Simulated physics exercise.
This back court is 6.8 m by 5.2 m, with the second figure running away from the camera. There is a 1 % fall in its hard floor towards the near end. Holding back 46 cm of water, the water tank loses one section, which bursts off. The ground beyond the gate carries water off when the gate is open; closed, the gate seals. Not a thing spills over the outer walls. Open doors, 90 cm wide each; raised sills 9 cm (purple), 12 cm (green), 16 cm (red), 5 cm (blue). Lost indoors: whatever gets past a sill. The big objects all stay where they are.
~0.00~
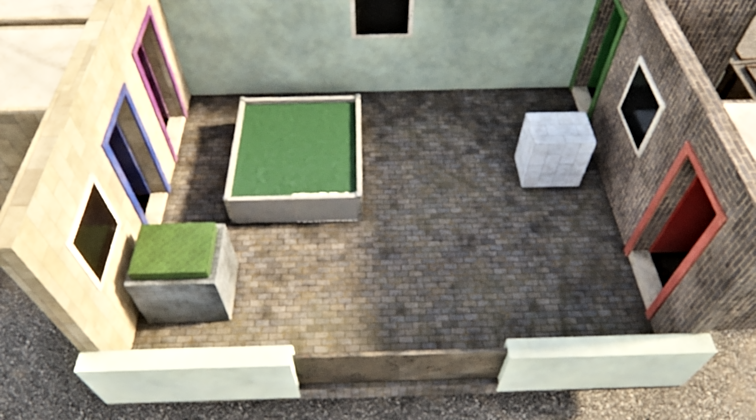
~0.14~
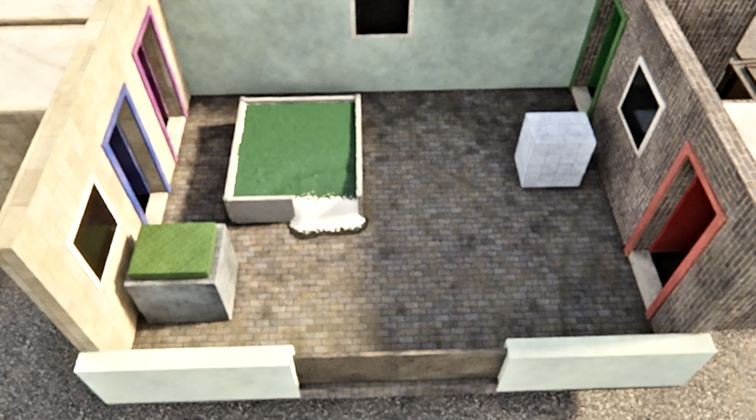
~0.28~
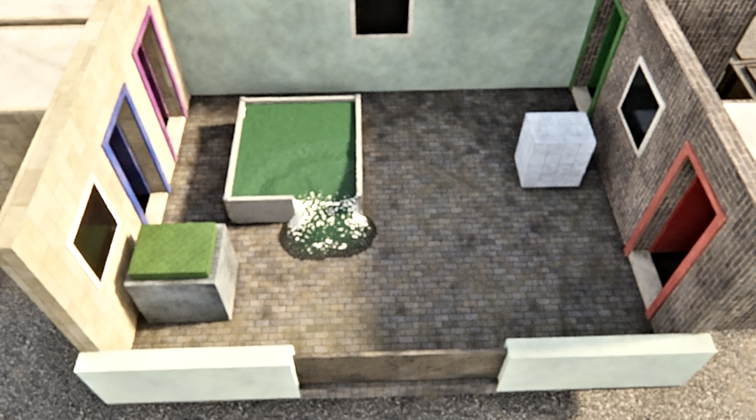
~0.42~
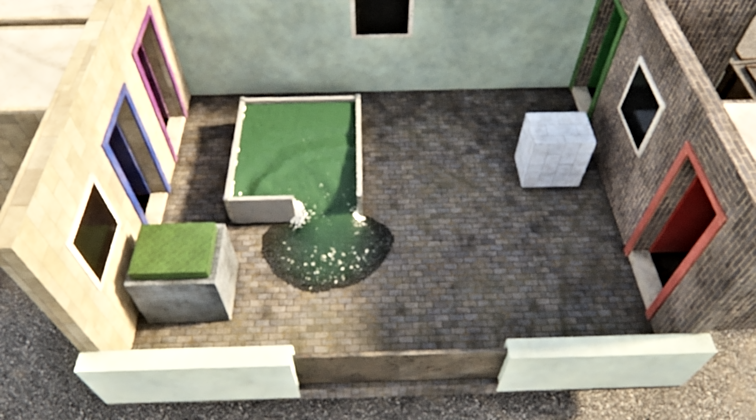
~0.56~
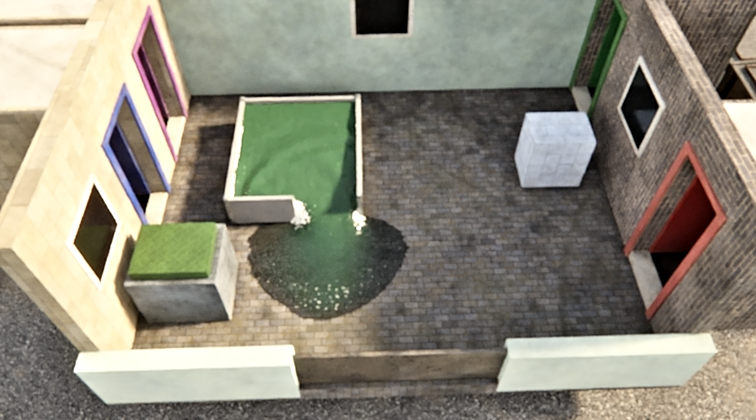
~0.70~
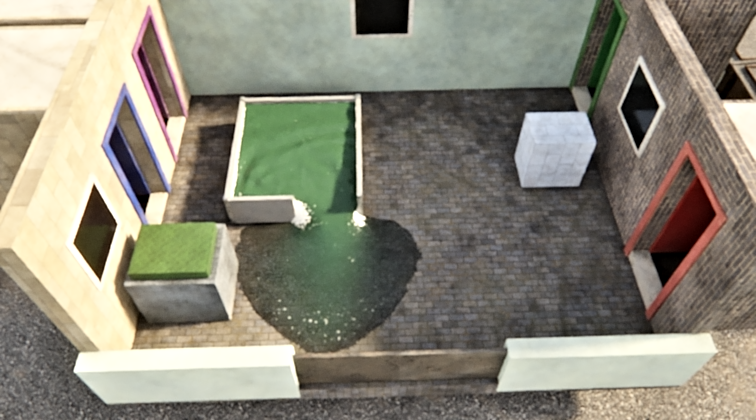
A walled back court with a dark paved floor is seen from above by a still camera. A pale-rimmed tank of green water stands left of centre, with a grass-topped block near the left wall, a white block at right, and pink, blue, green and red doorways around. The tank's near side bursts open, and foaming water pours out, spreading a dark, widening pool towards the near wall.
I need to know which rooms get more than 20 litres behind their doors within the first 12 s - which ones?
Here is each one: The purple door does not get more than 20 litres; the green door does not get more than 20 litres; the red door does not get more than 20 litres; the blue door does not get more than 20 litres.
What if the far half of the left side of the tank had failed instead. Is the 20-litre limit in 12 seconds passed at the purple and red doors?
Versus the limit - purple: Exceeded, red: Within.
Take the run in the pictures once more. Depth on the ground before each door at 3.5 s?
Depths in centimetres - purple: 0, green: 0, red: 12, blue: 3.
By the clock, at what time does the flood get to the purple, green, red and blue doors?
The front reaches purple at 4.5 s, green at 5.0 s, red at 3.2 s, blue at 3.4 s.
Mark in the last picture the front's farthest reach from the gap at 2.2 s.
(594, 362).
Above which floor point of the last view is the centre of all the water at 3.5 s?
Around (333, 248).
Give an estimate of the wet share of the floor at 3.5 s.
Roughly 35 percent.
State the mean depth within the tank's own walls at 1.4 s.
It averages close to 34 centimetres.
After 1.4 s water covers 20 % of the floor and is deepest (24 cm) near (341, 231); purple door not reached, green door not reached, red door not reached, blue door not reached.
After 2.2 s water covers 30 % of the floor and is deepest (25 cm) near (326, 357); purple door not reached, green door not reached, red door not reached, blue door not reached.
After 3.5 s water covers 35 % of the floor and is deepest (24 cm) near (126, 376); purple door not reached, green door not reached, red door 12 cm at the sill, 0 L in, blue door 3 cm at the sill, 0 L in.
After 7.0 s water covers 70 % of the floor and is deepest (14 cm) near (126, 376); purple door 1 cm at the sill, 0 L in, green door 4 cm at the sill, 0 L in, red door 10 cm at the sill, 0 L in, blue door 2 cm at the sill, 0 L in.
After 12.0 s water covers 95 % of the floor and is deepest (11 cm) near (594, 362); purple door 5 cm at the sill, 0 L in, green door 4 cm at the sill, 0 L in, red door 9 cm at the sill, 0 L in, blue door 6 cm at the sill, 3 L in.
